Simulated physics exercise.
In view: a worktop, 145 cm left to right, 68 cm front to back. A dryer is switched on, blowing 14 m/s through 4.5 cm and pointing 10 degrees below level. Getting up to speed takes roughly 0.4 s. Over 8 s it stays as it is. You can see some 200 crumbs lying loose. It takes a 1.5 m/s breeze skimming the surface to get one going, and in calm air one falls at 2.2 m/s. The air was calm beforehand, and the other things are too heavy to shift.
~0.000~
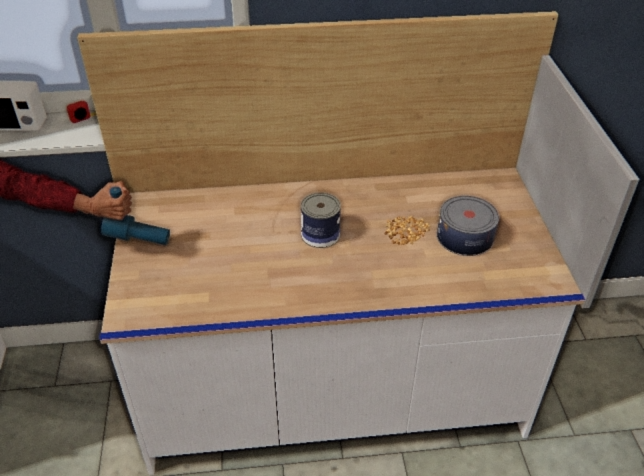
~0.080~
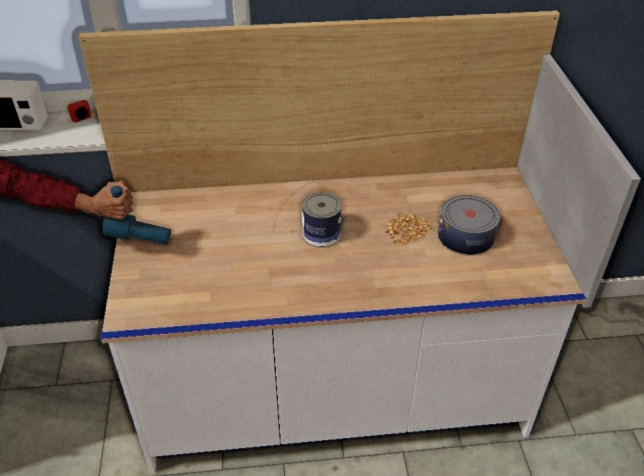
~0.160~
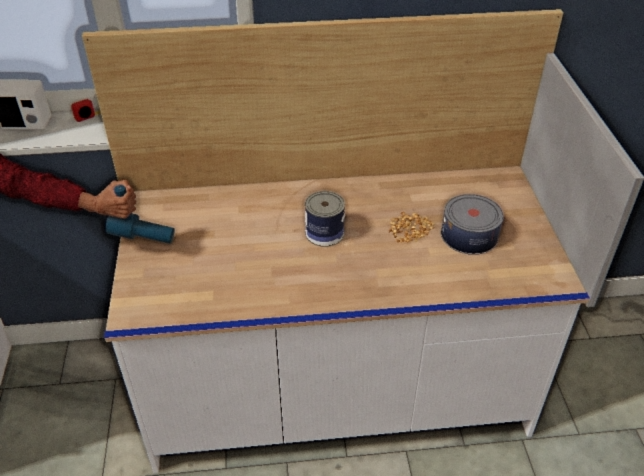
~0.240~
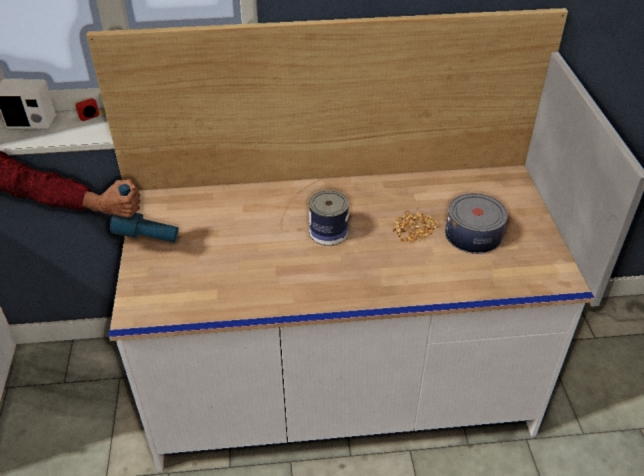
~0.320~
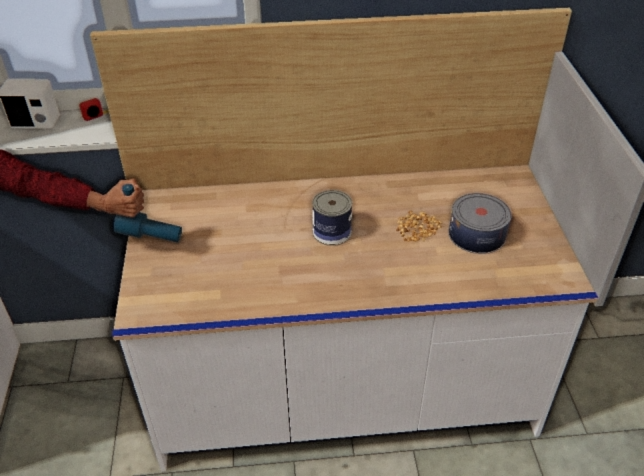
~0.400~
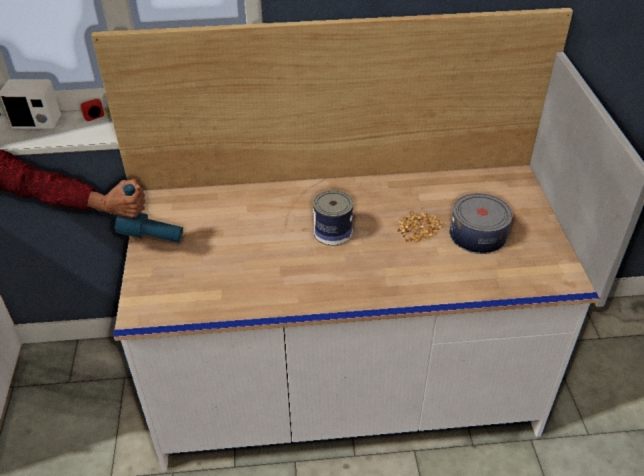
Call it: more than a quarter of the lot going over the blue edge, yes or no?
Call: No.
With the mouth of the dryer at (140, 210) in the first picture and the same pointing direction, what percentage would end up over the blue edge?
0 per cent, roughly.
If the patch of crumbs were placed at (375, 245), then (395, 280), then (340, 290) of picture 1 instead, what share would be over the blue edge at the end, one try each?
Going through the three spots in order, you'd get 4 percent, 90 percent and 100 percent.
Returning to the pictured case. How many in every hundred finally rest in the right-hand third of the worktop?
Something close to 90 % ends up there.
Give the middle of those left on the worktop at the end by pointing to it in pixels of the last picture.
(464, 201).
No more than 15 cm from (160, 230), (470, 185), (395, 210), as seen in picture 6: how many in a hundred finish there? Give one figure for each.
First spot near 0 %, second near 60 %, third near 30 %.
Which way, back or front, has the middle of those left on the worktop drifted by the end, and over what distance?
Drift: Rearward direction, about 10 cm.
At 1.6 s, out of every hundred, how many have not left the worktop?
Around 100 %.
After 1.6 s, 0 % are over the blue edge; the middle of those still in play is near (447, 219); 12 % have settled or left.
After 2.6 s, 0 % are over the blue edge; the middle of those still in play is near (458, 210); 14 % have settled or left.
After 4.4 s, 0 % are over the blue edge; the middle of those still in play is near (453, 204); 20 % have settled or left.
After 8.0 s, at the end, 0 % are over the blue edge; the middle of those still in play is near (464, 201).
